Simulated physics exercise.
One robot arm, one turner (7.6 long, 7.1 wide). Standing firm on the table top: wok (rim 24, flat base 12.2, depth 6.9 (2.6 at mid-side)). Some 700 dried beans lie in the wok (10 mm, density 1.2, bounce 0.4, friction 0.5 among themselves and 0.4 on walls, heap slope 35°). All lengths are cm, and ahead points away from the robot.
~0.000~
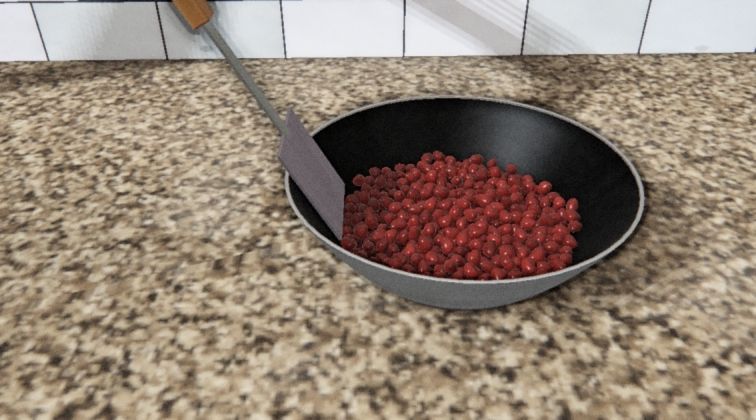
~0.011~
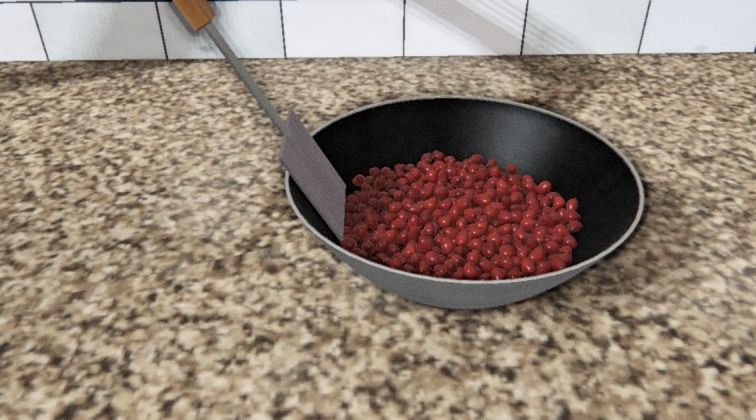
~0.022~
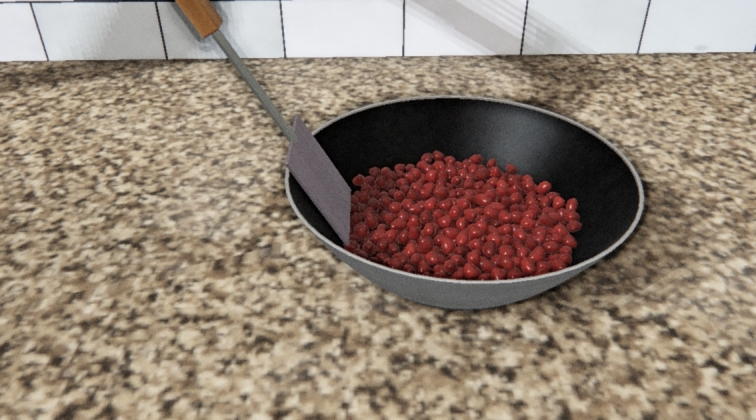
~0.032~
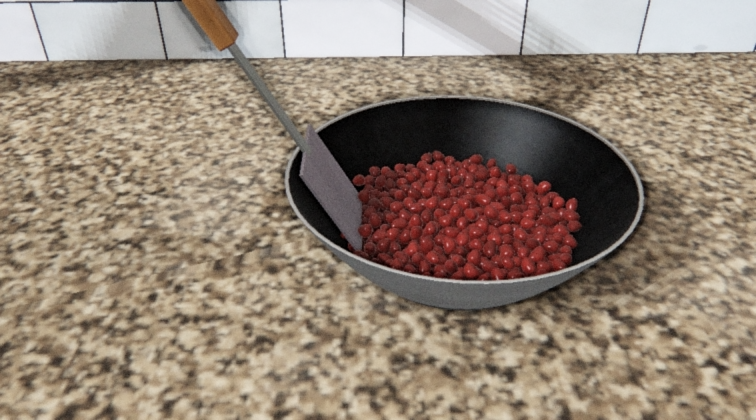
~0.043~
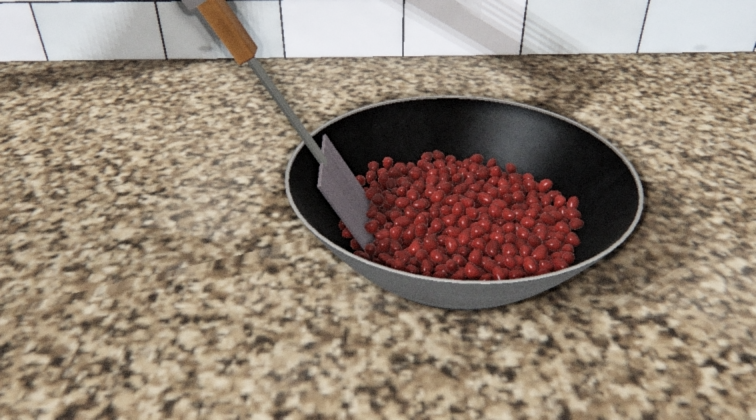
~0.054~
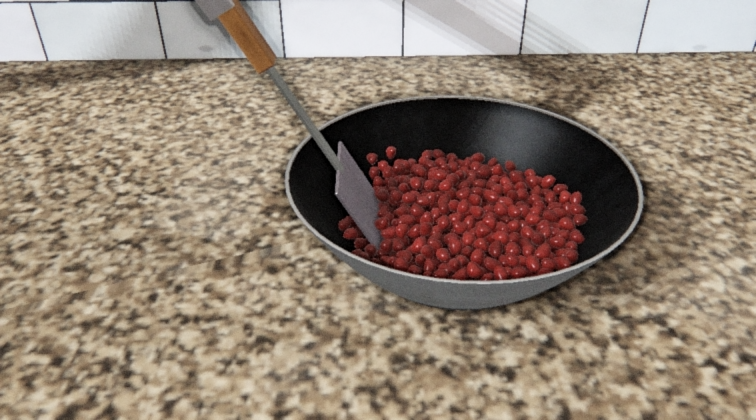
In a black wok on a counter, a turner pushes slightly rightward into red beans.
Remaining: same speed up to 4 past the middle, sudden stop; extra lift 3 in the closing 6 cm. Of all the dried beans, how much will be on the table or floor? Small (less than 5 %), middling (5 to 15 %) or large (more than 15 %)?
A middling share, 5 to 15 %, ends on the table or floor.
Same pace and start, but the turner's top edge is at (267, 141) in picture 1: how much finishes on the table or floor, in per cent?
Some 5 per cent.
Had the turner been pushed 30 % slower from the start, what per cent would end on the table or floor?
Then about 0 per cent.
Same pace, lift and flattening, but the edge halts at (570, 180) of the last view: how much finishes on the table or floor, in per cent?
Some 40 per cent.
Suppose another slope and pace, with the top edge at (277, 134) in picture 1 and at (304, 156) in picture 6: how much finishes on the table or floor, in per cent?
Some 0 per cent.
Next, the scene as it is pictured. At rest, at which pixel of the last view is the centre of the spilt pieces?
At about (743, 233).
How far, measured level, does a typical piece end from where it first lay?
Some 3 cm.
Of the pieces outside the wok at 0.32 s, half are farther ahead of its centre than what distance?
About 16 cm.
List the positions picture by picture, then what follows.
Turner top edge at (284, 130), sloping 61°; upper third of the load around (452, 219), from x 345 to 575, top at y 155; 700 in the wok, in the first frame.
Turner top edge at (285, 131), sloping 61°; upper third of the load around (452, 219), from x 345 to 575, top at y 155, in the second frame.
Turner top edge at (291, 137), sloping 61°; upper third of the load around (452, 219), from x 345 to 575, top at y 155, in the third frame.
Turner top edge at (305, 148), sloping 61°; upper third of the load around (454, 219), from x 345 to 575, top at y 155, in the fourth frame.
Turner top edge at (322, 159), sloping 61°; upper third of the load around (455, 216), from x 345 to 575, top at y 155, in the fifth frame.
Turner top edge at (338, 166), sloping 61°; upper third of the load around (464, 212), from x 345 to 580, top at y 150; 700 in the wok, in the sixth frame.
By 0.08 s, sloping 61°, highest piece 7 above the table; 700 in the wok.
By 0.11 s, sloping 61°, highest piece 9 above the table; 700 in the wok.
By 0.32 s, sloping 61°, highest piece 8 above the table; 651 in the wok, 23 on the table or floor, 26 on the blade or in flight.
By 1.37 s, sloping 61°, highest piece 8 above the table; 651 in the wok, 49 on the table or floor.
Final count, 651 in the wok, 49 on the table or floor. That is 7 % on the table or floor.
